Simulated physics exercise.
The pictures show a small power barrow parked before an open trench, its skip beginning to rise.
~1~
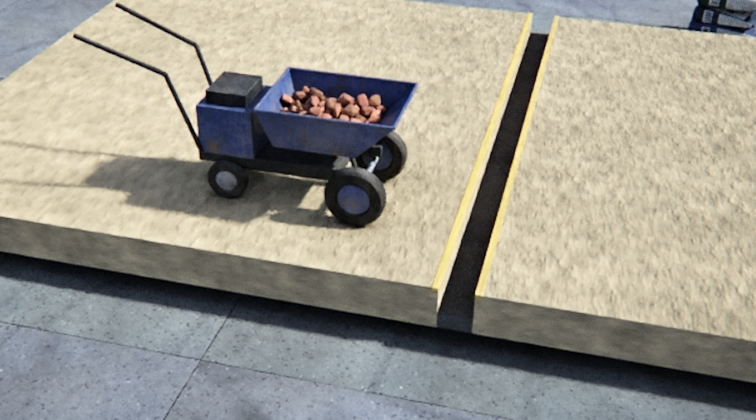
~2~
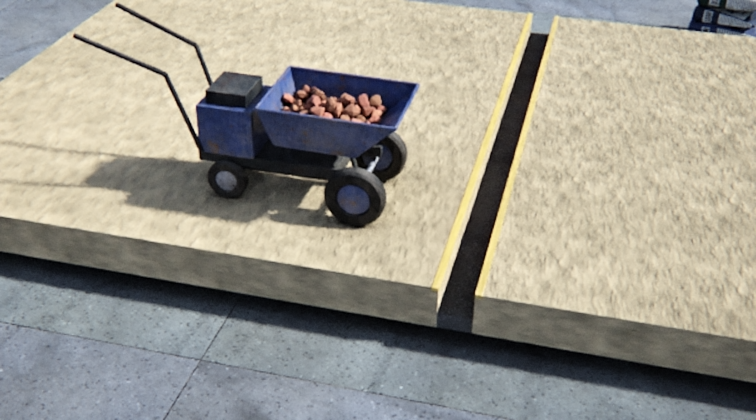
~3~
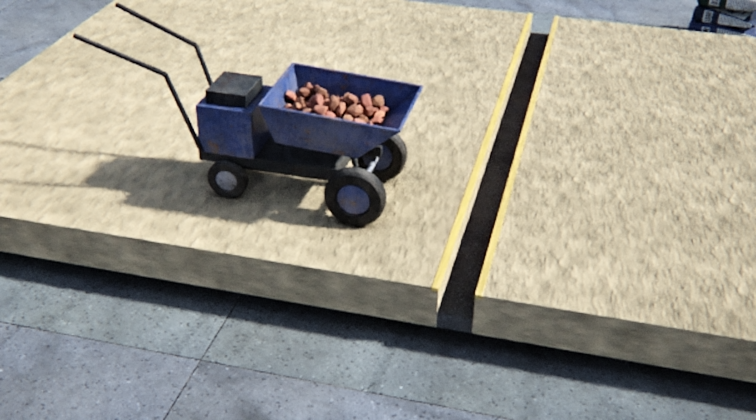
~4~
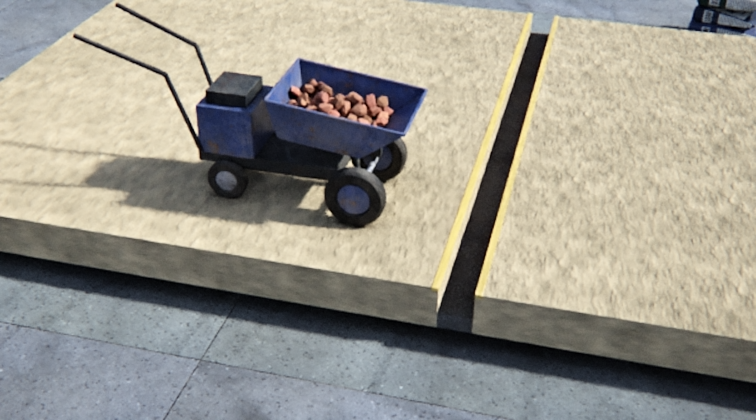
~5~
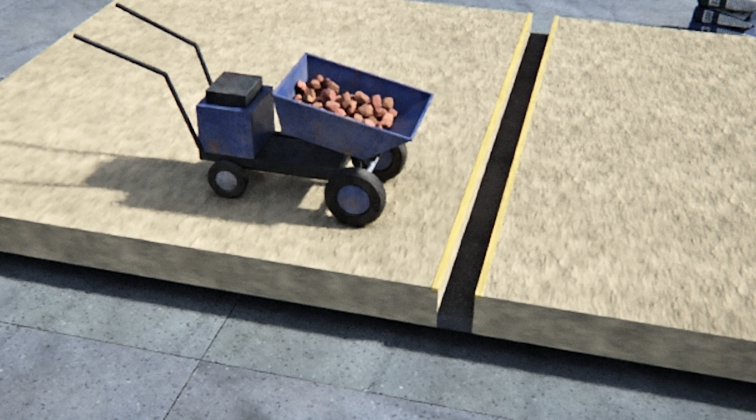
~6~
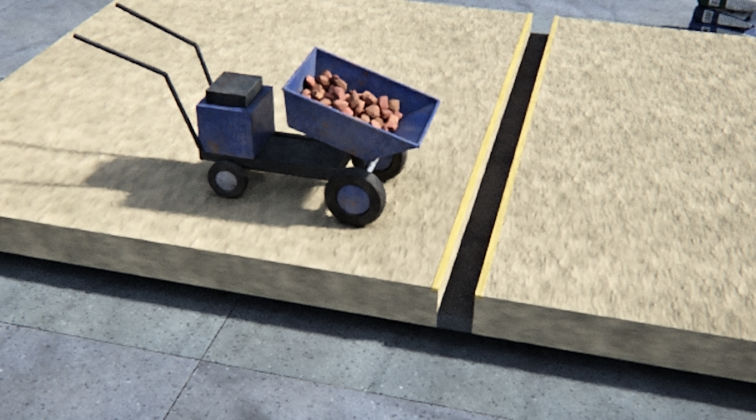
In the video, a small blue power barrow loaded with reddish-brown rubble stands still on a pale surface, left of a narrow dark trench, while its skip gradually tilts forward to the right, its rear rising and the rubble staying inside.
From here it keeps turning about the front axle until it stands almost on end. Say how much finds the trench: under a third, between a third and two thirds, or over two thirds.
The trench ends with more than two thirds of it.
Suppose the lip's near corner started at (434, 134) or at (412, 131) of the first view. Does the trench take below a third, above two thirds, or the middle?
At the first place under a third, at the second more than two thirds.
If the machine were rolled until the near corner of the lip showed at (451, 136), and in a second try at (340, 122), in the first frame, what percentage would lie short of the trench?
Roughly 0 per cent, and 60 per cent.
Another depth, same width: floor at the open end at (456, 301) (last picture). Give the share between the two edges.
Near 60 %.
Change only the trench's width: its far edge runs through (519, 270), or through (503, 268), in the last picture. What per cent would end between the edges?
Near 100 % and 90 %.
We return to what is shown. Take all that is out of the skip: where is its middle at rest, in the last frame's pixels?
Close to (479, 227).
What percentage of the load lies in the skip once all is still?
About 5 per cent.
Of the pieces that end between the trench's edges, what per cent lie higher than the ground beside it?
Roughly 20 in a hundred.
Soon after the last picture, skip tipped steeply; all in the skip.
A little later, skip tipped right over; most in the skip; a stray few short of the trench; a small part in or heaped over the trench.
Later still, skip tipped right over; a small part in the skip; a small part short of the trench; most in or heaped over the trench; a small part beyond it.
By the end, skip tipped right over; a small part in the skip; a small part short of the trench; most in or heaped over the trench; a small part beyond it.
